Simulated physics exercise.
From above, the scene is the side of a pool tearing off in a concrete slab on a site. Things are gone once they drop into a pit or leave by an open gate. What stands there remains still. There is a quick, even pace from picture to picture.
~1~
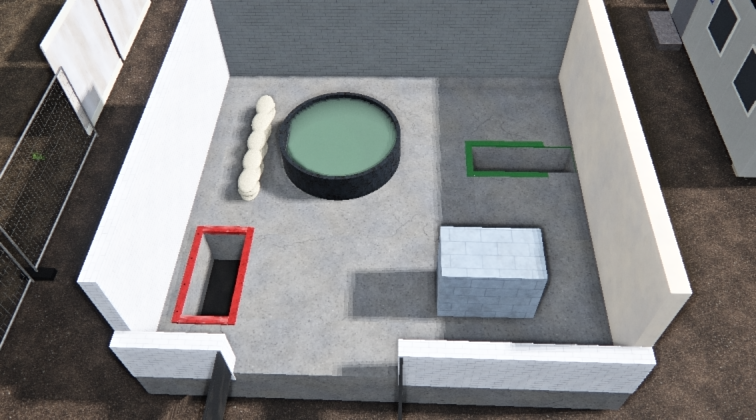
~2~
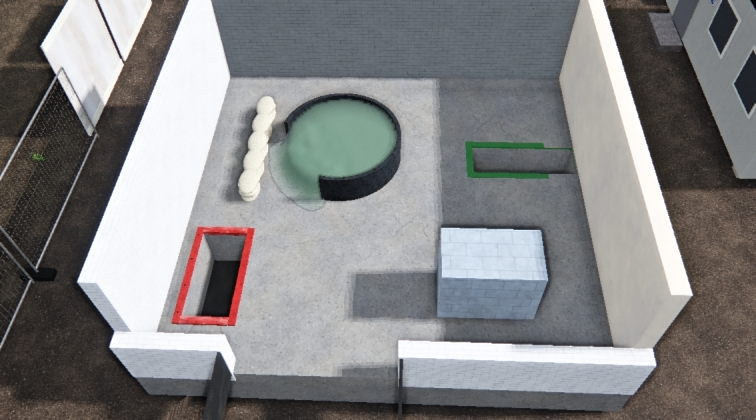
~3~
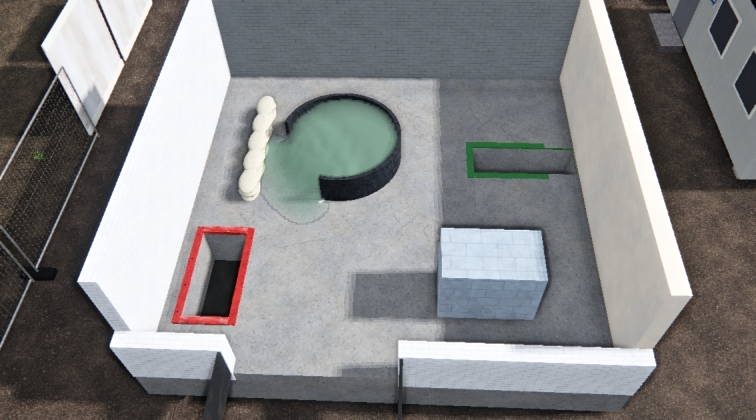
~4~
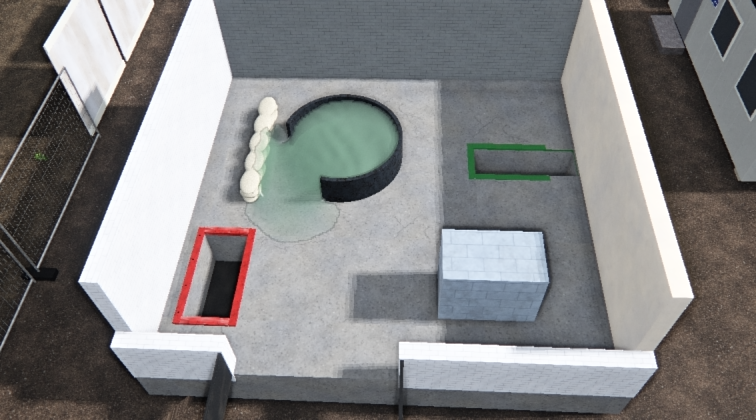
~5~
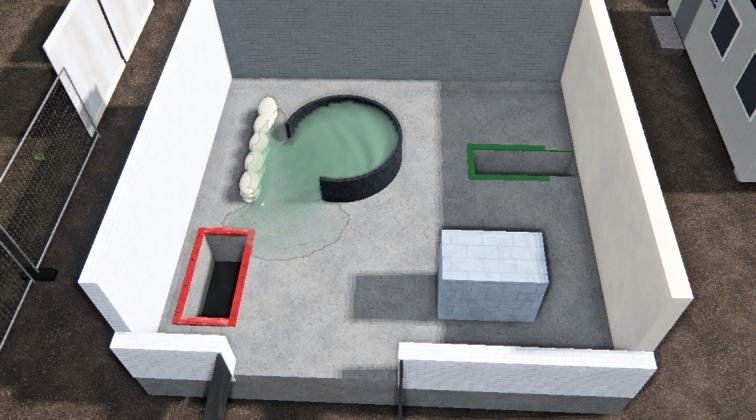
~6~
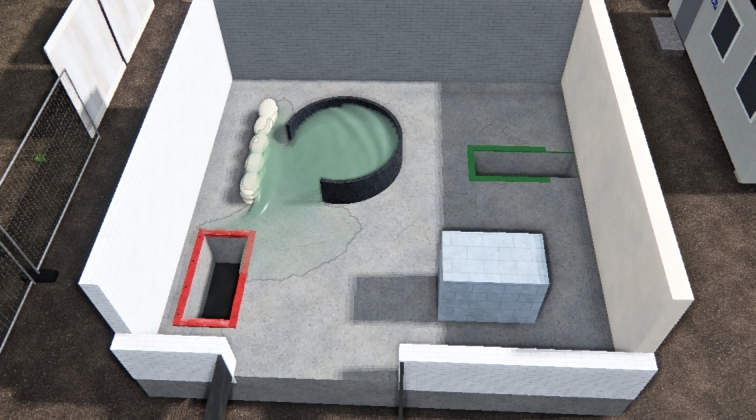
In the video, the side of a round black-walled pool tears off on a walled concrete slab, and green water pours through the gap, pushes against a row of cream sacks and spreads toward the viewer beside a red-edged pit.
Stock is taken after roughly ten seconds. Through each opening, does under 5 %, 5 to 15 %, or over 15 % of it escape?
Result: The gate takes in a considerable amount - past fifteen per cent, the green pit takes in a trifling amount - short of five per cent, the red pit takes in a considerable amount - past fifteen per cent.
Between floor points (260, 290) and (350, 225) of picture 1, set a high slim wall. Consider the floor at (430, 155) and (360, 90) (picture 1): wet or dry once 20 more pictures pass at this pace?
In turn, the first is spared and the second submerged.
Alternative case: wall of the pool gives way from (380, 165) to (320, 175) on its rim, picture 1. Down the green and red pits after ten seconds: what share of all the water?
In percent: Green 8, red 0.
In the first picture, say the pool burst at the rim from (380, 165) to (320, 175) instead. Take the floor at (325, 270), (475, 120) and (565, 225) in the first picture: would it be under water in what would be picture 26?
Taking them in order, I'd say swamped, not reached and swamped.
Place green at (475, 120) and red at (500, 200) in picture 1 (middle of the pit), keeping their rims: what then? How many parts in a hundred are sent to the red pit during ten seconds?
The red pit receives 0 per cent.
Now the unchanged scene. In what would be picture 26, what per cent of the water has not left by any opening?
About 74 per cent.
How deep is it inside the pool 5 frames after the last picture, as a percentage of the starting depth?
About 58 per cent.
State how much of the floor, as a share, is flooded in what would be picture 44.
50 %, roughly.
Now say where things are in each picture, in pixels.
The first picture shows the pool at (340, 136) is whole and still.
In the second picture, the front is at (280, 143), out from the gap at (290, 170).
In the third picture, the front is at (307, 219), out from the gap at (291, 171).
In the fourth picture, the front is at (276, 126), out from the gap at (292, 172).
In the fifth picture, the front is at (279, 114), out from the gap at (292, 173).
In the sixth picture, the front is at (248, 277), out from the gap at (292, 174).
A moment on, water covers 15 % of the floor; the gate 0 %, the green pit 0 %, the red pit 5 %.
Next, water covers 30 % of the floor; the gate 2 %, the green pit 0 %, the red pit 10 %.
Then, water covers 45 % of the floor; the gate 12 %, the green pit 0 %, the red pit 14 %.
Later, water covers 50 % of the floor; the gate 23 %, the green pit 0 %, the red pit 17 %.
In the end, water covers 50 % of the floor; the gate 32 %, the green pit 2 %, the red pit 18 %.
